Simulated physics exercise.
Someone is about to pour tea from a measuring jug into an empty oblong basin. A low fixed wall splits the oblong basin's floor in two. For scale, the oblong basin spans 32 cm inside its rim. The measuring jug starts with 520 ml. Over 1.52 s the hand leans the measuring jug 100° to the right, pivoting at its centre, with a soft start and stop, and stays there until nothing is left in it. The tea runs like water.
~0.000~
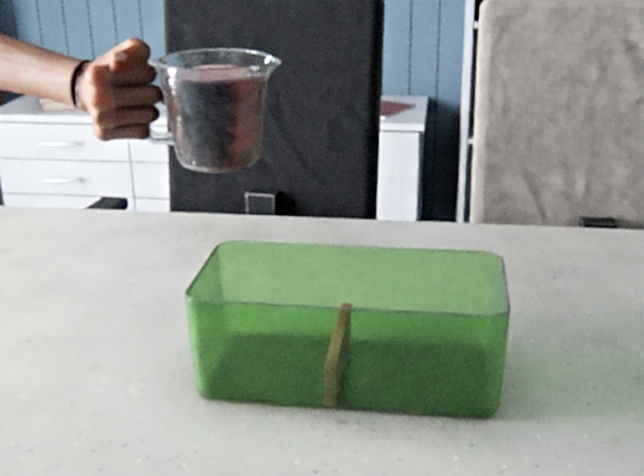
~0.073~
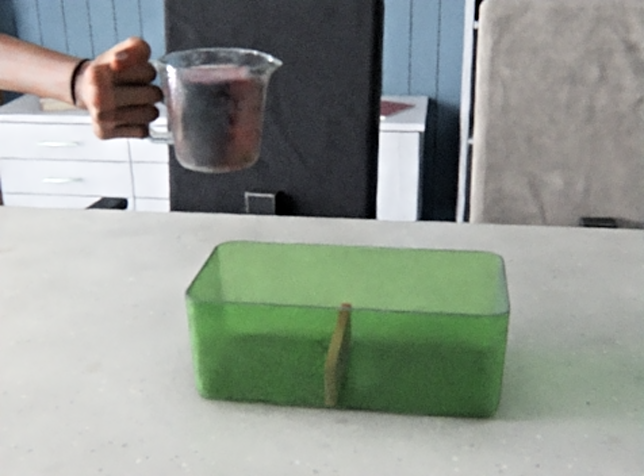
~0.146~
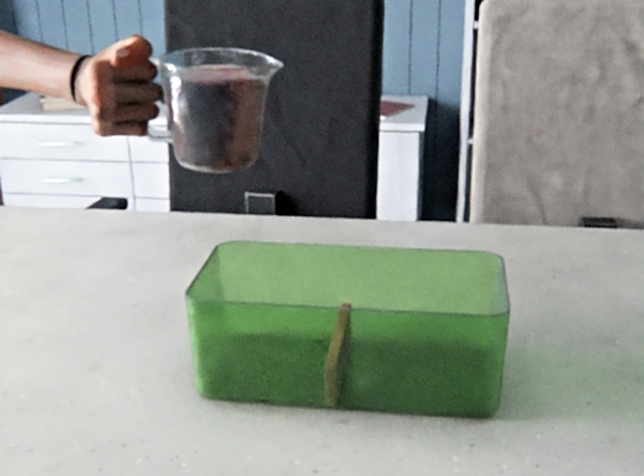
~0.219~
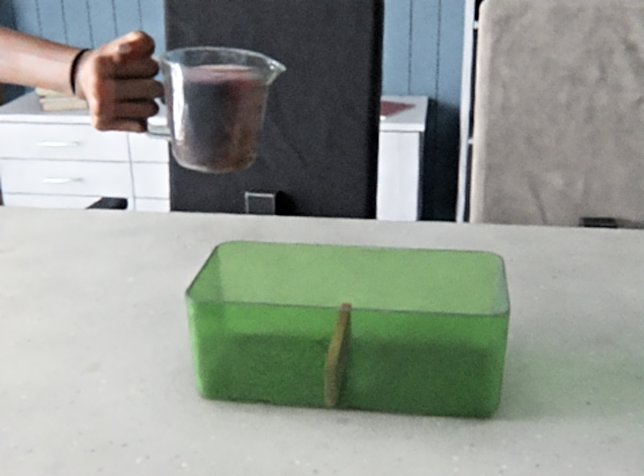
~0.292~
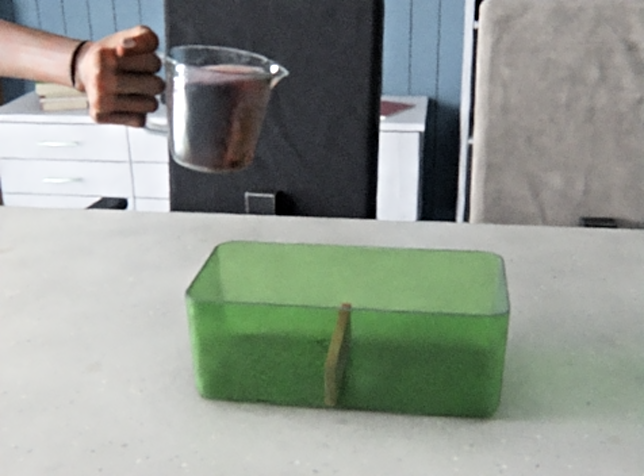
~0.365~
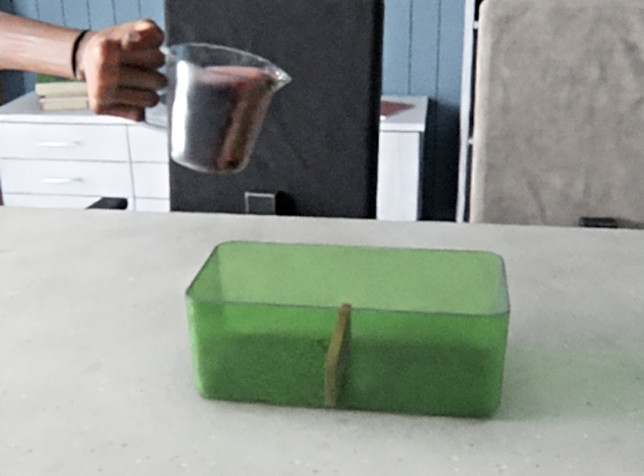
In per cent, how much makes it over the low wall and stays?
About 80 per cent.
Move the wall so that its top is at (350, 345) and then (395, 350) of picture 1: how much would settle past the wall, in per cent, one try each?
First 70, then 10 per cent.
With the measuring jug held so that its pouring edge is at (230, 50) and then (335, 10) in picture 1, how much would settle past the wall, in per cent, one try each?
First 15, then 95 per cent.
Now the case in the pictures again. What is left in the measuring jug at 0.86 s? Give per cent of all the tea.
Some 72 per cent.
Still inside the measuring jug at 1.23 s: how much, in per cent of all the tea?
Near 20 in a hundred.
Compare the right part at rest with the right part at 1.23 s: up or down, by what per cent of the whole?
It goes up by about 20.
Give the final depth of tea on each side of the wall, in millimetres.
Some 4 mm on the left and 18 mm on the right.
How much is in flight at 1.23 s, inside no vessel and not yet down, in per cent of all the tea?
Near 18 in a hundred.
Then, 0.86 s in, the tilt is 60° and 72 per cent is still to pour, 0 is left of the wall and 9 right of it.
Then, 1.23 s in, the tilt is 91° and 20 per cent is still to pour, 2 is left of the wall and 60 right of it.
Then, 1.61 s in, the tilt is 100° and 1 per cent is still to pour, 17 is left of the wall and 80 right of it.
Then, 2.02 s in, the tilt is 100° and 0 per cent is still to pour, 18 is left of the wall and 80 right of it.
Finally, 18 per cent lies left of the wall, 80 right of it and 1 outside.
